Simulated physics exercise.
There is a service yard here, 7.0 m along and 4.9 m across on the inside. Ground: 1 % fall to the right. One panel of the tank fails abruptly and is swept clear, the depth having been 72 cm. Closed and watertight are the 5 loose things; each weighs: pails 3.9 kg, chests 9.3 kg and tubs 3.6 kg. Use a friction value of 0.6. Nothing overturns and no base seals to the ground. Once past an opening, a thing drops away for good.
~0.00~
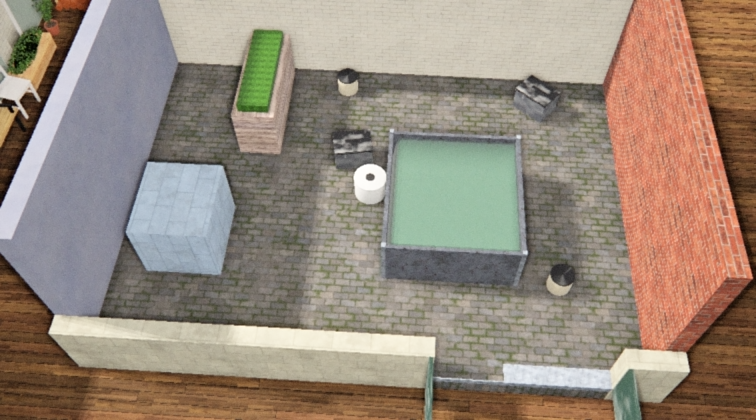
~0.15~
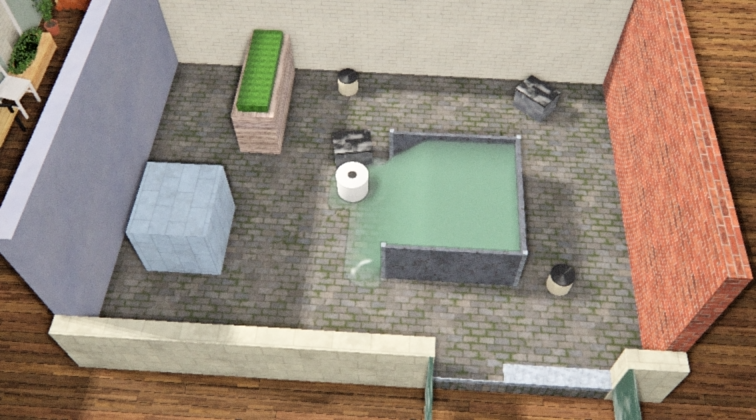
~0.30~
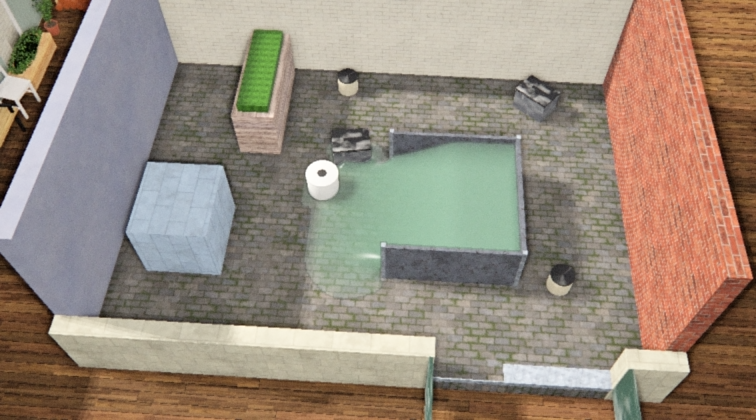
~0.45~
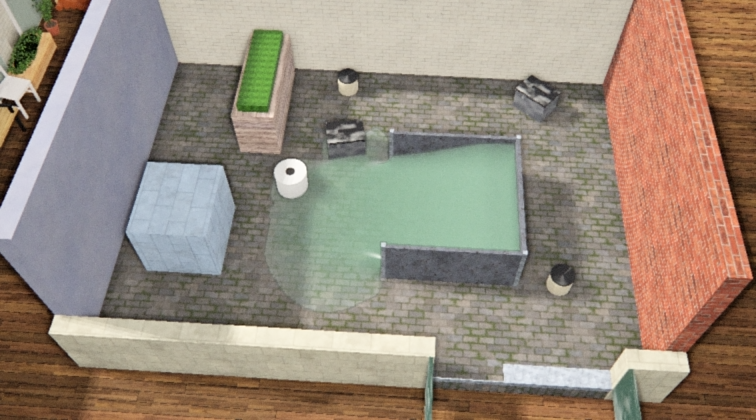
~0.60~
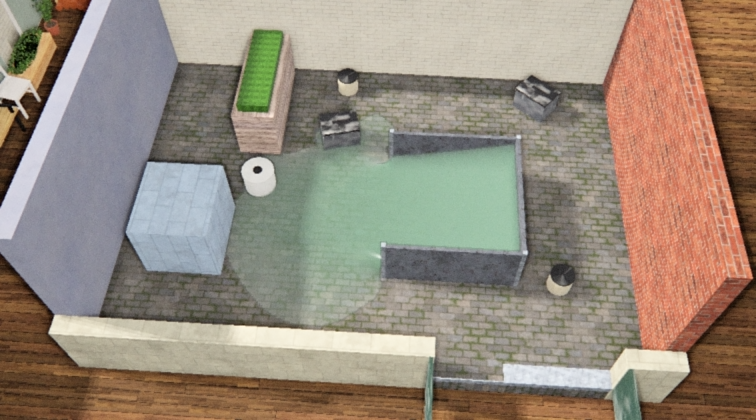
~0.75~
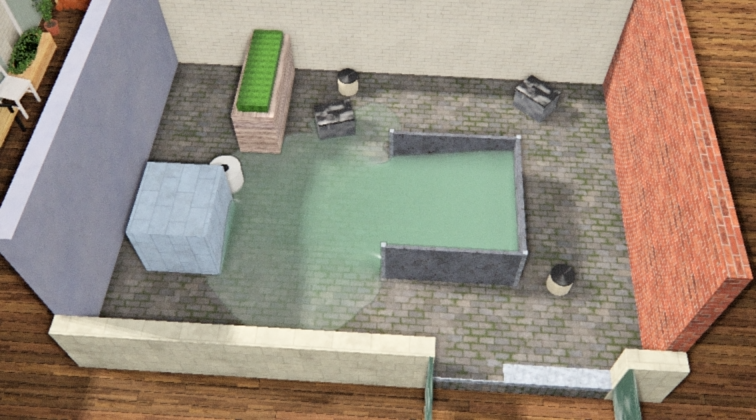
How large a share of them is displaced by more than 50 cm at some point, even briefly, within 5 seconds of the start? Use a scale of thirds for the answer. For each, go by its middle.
On that scale: One to two thirds.
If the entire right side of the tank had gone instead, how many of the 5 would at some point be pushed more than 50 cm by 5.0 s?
Then it comes to 3.
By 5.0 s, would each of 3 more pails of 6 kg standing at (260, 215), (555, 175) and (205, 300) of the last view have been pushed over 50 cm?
First exceeds it, second falls shy, third exceeds it.
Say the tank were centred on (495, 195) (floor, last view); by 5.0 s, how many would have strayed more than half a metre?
In that case the number is 4.
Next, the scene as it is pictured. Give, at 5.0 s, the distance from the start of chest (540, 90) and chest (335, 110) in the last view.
In that order: 20 cm, 140 cm.
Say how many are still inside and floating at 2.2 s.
At that instant the tally stands at 2.
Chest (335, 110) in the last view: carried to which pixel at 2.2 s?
Estimated pixel: Around (332, 58).
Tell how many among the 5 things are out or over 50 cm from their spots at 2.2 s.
2.
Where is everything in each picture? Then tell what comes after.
In the first picture, a tub at (370, 177), on the bottom; a chest at (352, 141), on the bottom; water covers 3.1 m2; 0 of 5 have shifted.
In the second picture, a tub at (352, 175), on the bottom, 25 cm from its start; a chest at (352, 141) rests on the ground; 4.1 m2 under water; 1 of 5 have shifted.
In the third picture, a tub at (322, 173) rests on the ground, 68 cm from its start; a chest at (351, 139), on the bottom, 4 cm from its start; water covers 5.3 m2; 1 of 5 have shifted.
In the fourth picture, a tub at (290, 172) rests on the ground, 112 cm from its start; a chest at (345, 131) rests on the ground, 21 cm from its start; water covers 7.0 m2; 2 of 5 have shifted.
In the fifth picture, a tub at (258, 170) rests on the ground, 159 cm from its start; a chest at (339, 122), on the bottom, 41 cm from its start; 8.9 m2 under water; 2 of 5 have shifted.
In the sixth picture, a tub at (224, 168) rests on the ground, 206 cm from its start; a chest at (334, 112) rests on the ground, 63 cm from its start; water covers 10.4 m2; 2 of 5 have shifted.
After 1.1 s 2 of 5 are over 50 cm from their spots; 0 afloat.
After 2.2 s 2 of 5 are over 50 cm from their spots; 2 afloat.
After 3.5 s 3 of 5 are over 50 cm from their spots; 1 afloat.
After 5.0 s 3 of 5 are over 50 cm from their spots, and 3 have been at some point; 1 afloat.
